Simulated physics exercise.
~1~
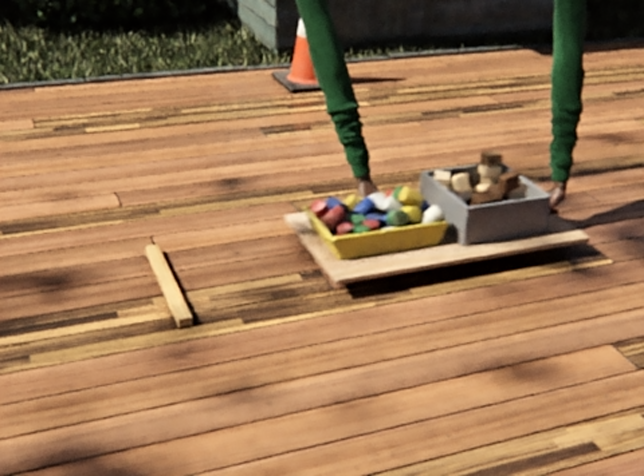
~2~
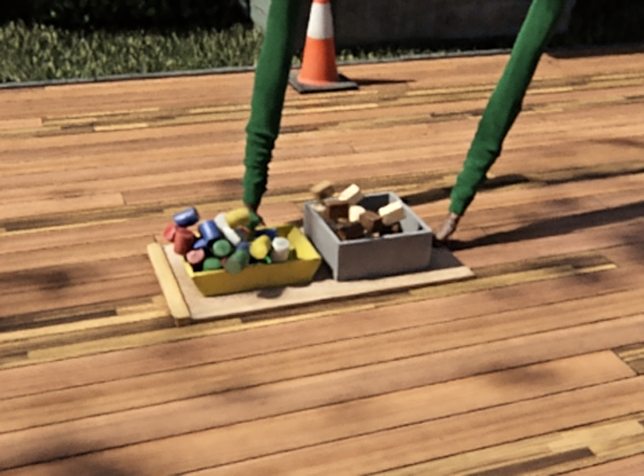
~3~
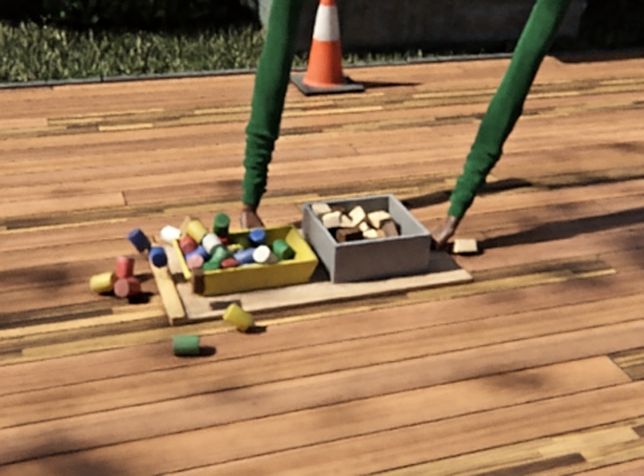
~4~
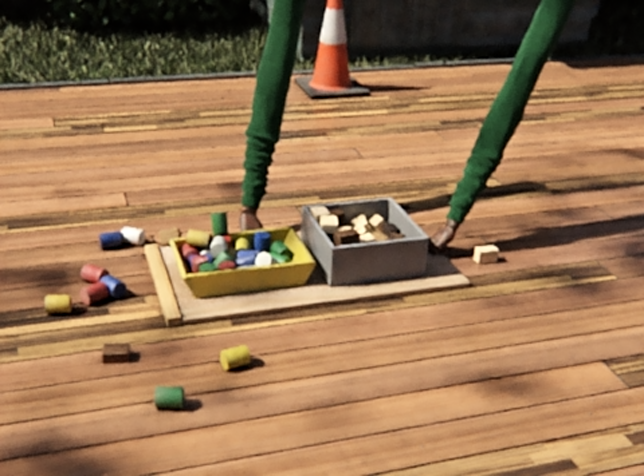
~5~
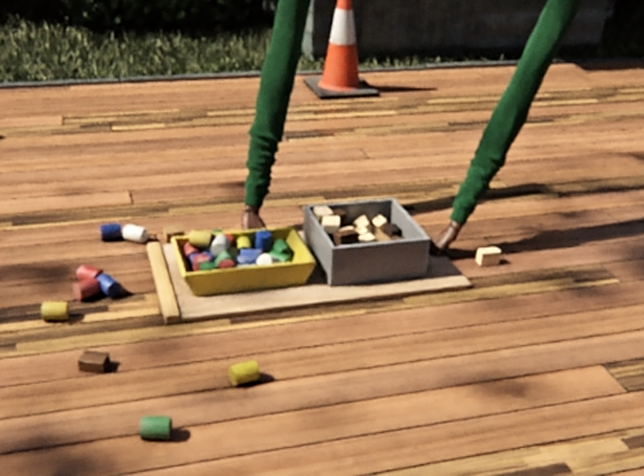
We see green-sleeved arms slide a board carrying a yellow basket of colourful cylinders and a grey basket of wooden blocks leftward against a batten on wooden decking, whereupon several pieces spill out and scatter, mostly leftward, while both baskets stay on the board, still largely filled.
